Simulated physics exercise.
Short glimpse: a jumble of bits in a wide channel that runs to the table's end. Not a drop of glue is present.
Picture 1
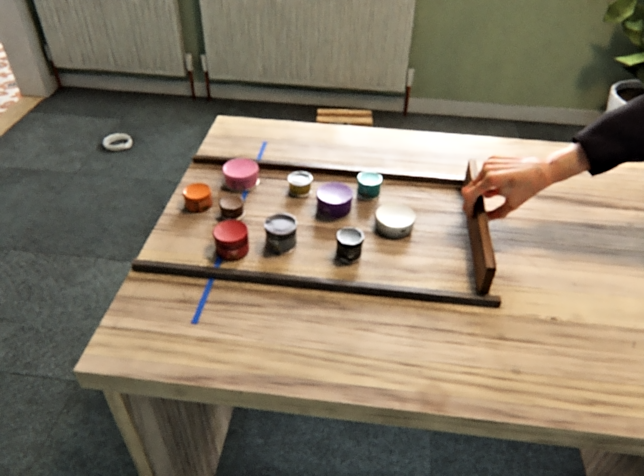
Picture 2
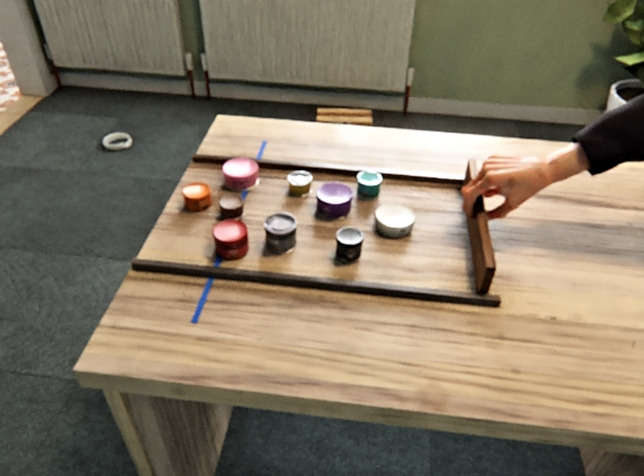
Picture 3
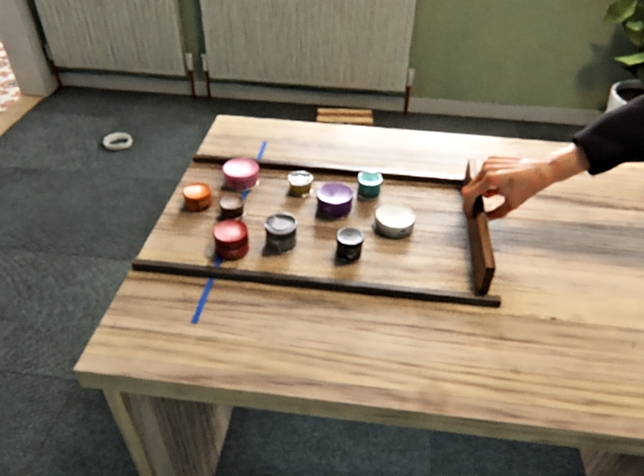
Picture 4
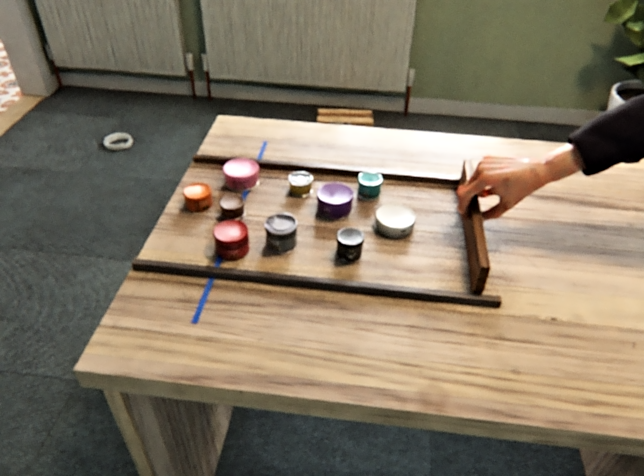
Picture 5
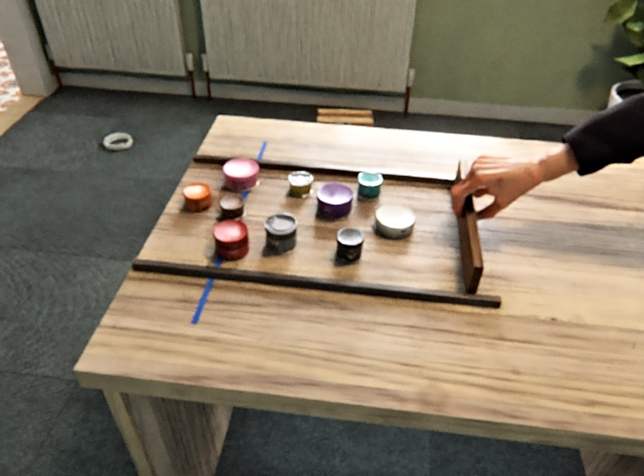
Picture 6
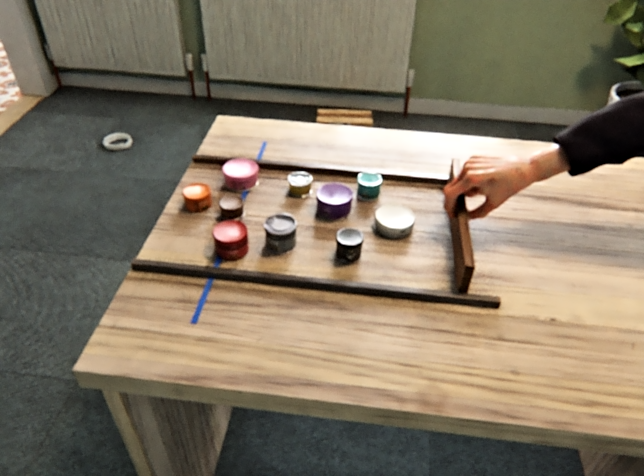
On a wooden table, a jumble of colourful little pots and tins sat still between two dark rails, while a hand at the right held an upright board, then slid it slightly left toward them.
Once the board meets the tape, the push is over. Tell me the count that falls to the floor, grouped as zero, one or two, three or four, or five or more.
The count is zero.
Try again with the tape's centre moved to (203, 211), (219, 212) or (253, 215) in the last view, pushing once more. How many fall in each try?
In order, the counts are 3, 1 and 0.
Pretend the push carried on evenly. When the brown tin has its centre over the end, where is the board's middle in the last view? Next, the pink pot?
The middle is at (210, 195) when it's the brown tin, and at (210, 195) when it's the pink pot.
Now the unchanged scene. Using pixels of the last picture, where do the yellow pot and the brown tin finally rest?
The yellow pot at (226, 166), the brown tin at (191, 204).
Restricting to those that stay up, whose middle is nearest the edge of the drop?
That'd be the orange tub, foremost of the lot.
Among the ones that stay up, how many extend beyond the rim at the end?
That would be 1.
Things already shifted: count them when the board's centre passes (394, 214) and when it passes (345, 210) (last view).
First 1, after that 5.
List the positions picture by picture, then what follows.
Orange tub (198, 198); pink pot (241, 175); brown tin (232, 208); board (477, 221); tape (237, 214), in the first picture.
Pink pot (241, 175); white tub (395, 221), in the second picture.
Brown tin (232, 208); purple tin (335, 201), in the third picture.
Orange tub (198, 198); grey tin (281, 234), in the fourth picture.
Pink pot (242, 175); turquoise tin (369, 186), in the fifth picture.
Orange tub (198, 198); pink pot (241, 175); brown tin (232, 208); board (459, 220); tape (237, 214), in the sixth picture.
Soon after, none off yet; orange tub at rest near (198, 198); pink pot at rest near (241, 175); brown tin at rest near (232, 208).
At rest, the number that fall off is zero.
